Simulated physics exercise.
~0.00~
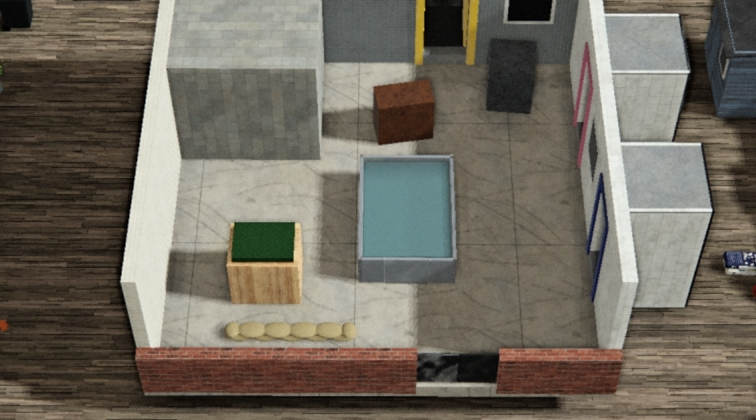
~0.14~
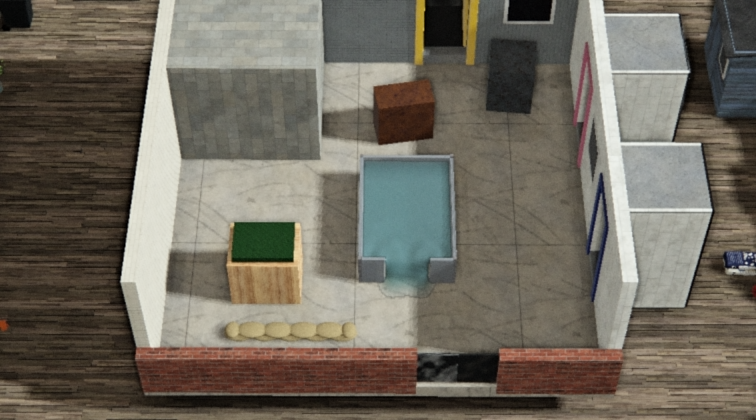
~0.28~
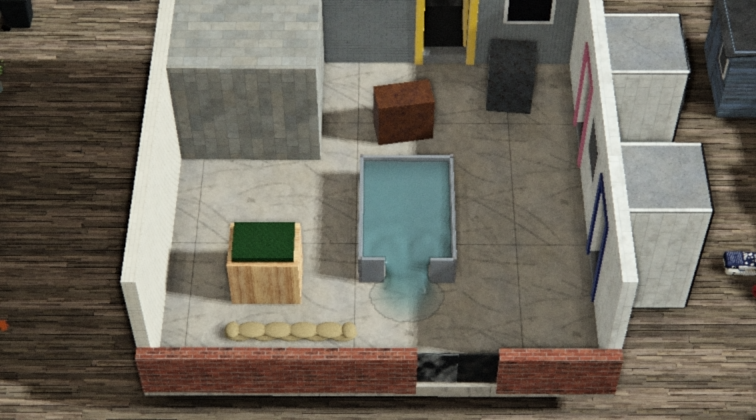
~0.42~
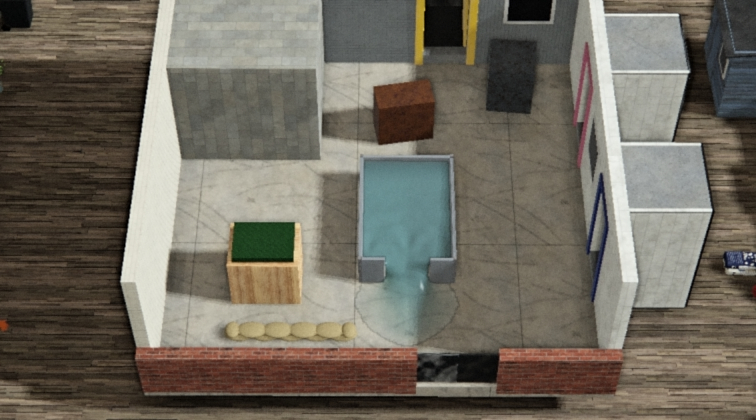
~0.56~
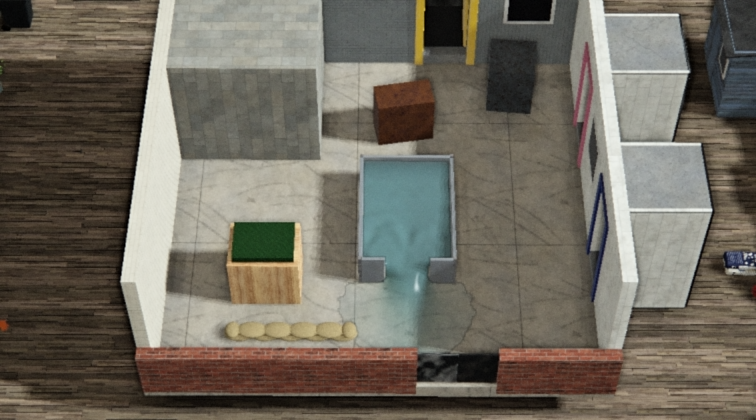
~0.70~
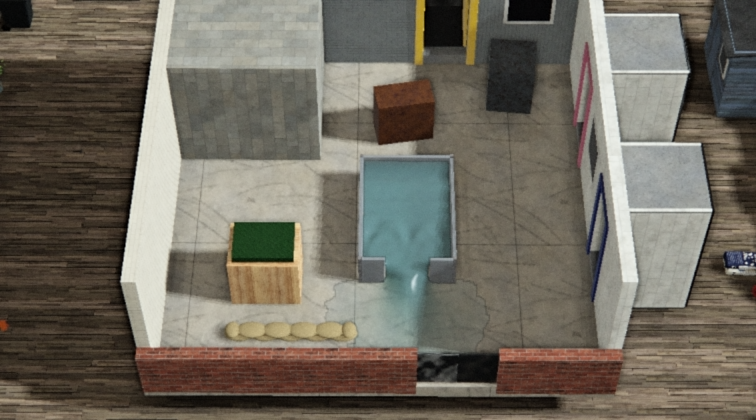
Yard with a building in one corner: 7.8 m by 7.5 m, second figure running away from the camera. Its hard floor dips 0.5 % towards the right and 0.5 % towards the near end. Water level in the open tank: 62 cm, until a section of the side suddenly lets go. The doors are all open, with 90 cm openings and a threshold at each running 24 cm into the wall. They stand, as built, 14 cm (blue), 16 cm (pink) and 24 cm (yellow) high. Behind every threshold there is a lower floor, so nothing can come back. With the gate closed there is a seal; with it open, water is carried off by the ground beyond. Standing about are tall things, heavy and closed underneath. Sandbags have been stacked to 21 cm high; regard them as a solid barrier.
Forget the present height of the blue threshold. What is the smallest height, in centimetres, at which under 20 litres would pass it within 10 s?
The smallest such height is roughly 5 cm.
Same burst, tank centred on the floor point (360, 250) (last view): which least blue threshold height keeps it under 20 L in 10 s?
New minimum height: Approx. 7.0 cm.
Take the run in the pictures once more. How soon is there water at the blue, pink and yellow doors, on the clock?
It gets to blue at 2.8 s, to pink at 4.5 s, and to yellow at 8.5 s.
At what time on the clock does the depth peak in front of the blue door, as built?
Around 4.0 seconds.
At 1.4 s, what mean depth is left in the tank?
Around 46 centimetres.
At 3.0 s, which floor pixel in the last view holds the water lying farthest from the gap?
Lab note: Front tip approx. at (158, 372).
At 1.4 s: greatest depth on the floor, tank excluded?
About 32 cm at most.
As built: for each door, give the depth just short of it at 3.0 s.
Blue 5, pink 0, yellow 0 cm.
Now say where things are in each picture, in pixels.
Still water, 62 cm deep, in the open tank at (407, 209); the blue door at (598, 242) is dry, in the first picture.
Water pours out at (407, 274) and has run 0.3 m, to (387, 292); about 9 cm deep outside, 62 cm at the back, in the second picture.
The front is at (397, 317), 0.8 m from the gap at (407, 274); 0.8 m2 of floor is wet, 62 cm left at the back, in the third picture.
The front is at (407, 342), 1.3 m from the gap at (407, 274); 1.6 m2 of floor is wet, 62 cm left at the back, in the fourth picture.
The gap is at (407, 273), the front 1.9 m out at a hidden place; the back of the open tank holds 62 cm, in the fifth picture.
The gap is at (407, 273), the front 2.0 m out at a hidden place; the back of the open tank holds 60 cm; 2.4 m in a straight line remain to the blue door at (598, 242), in the sixth picture.
After 1.4 s water covers 15 % of the floor, deepest (32 cm) near (403, 289); it has not reached the blue door.
After 3.0 s water covers 25 % of the floor, deepest (29 cm) near (158, 372); 5 cm at the blue door, 0 litres in over its 14 cm threshold.
After 10.0 s water covers 85 % of the floor, deepest (12 cm) near (589, 375); 6 cm at the blue door, 0 litres in over its 14 cm threshold.
At the blue door as built, the water arrived by 2.8 s and peaked near 9 cm at 4.2 s.
With a threshold of 4.5 cm, 26 litres would have come in within the 10 s; with 5.5 cm, 16 litres. So under 20 litres takes about 5 cm.
